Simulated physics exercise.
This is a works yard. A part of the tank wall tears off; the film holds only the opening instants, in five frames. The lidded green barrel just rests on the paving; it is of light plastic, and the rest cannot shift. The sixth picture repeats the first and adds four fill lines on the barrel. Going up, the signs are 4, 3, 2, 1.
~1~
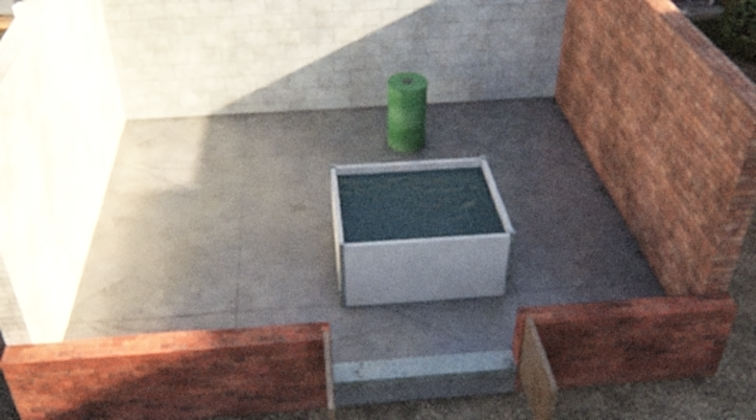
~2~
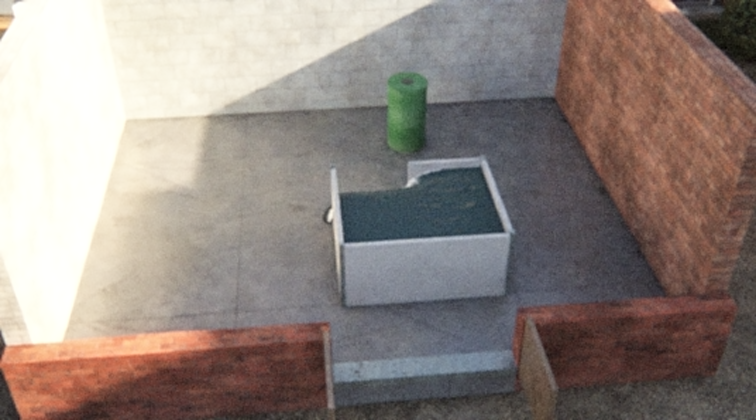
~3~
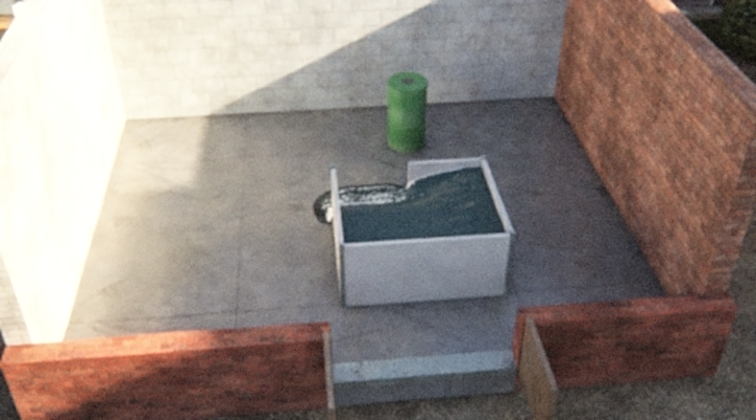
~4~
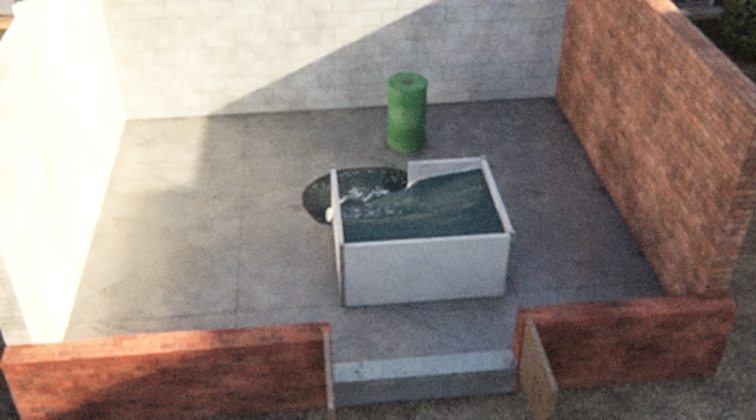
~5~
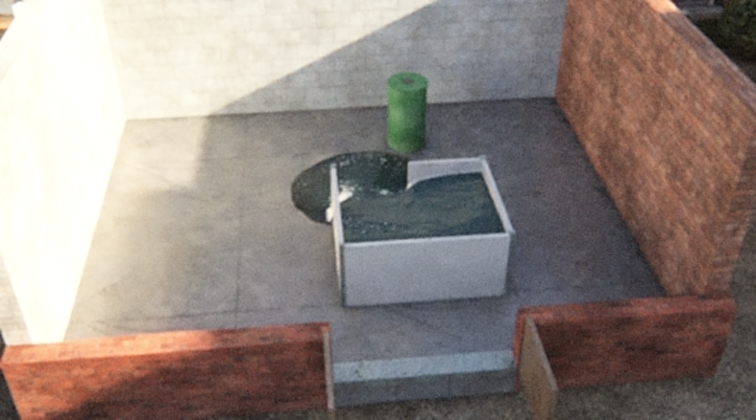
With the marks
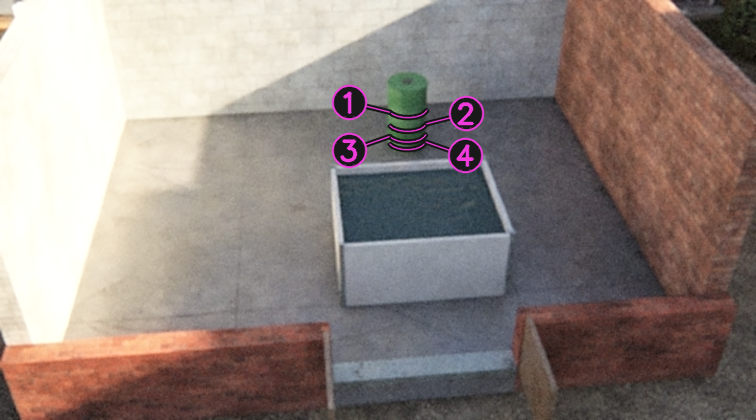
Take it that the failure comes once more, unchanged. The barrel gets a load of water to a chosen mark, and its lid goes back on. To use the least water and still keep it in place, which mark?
I would pick level 2.
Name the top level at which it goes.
That is level 3.
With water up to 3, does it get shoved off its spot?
Yes, that goes wrong.
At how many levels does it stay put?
Two.
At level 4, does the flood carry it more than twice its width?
Yes.
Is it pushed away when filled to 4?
Yes, it does.
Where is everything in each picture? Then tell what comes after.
Lid of the green barrel at (407, 81); tank full, its middle at (417, 205); open gate at (424, 318).
Water covers 1 % of the ground, mostly out of sight from here.
Water covers 3 % of the ground and is seen nearest the barrel at (321, 207).
Water covers 5 % of the ground and is seen nearest the barrel at (319, 183).
Lid of the green barrel at (407, 81); water covers 7 % of the ground and is seen nearest the barrel at (380, 154).
On the marked copy, 1 at (410, 117); 2 at (409, 131); 3 at (409, 142); 4 at (409, 149); from the bottom up 4, 3, 2, 1.
With 1, it does not move.
With 2, it does not move.
With 3, it is pushed about its own width away.
With 4, it is pushed about 5 times its own width away.
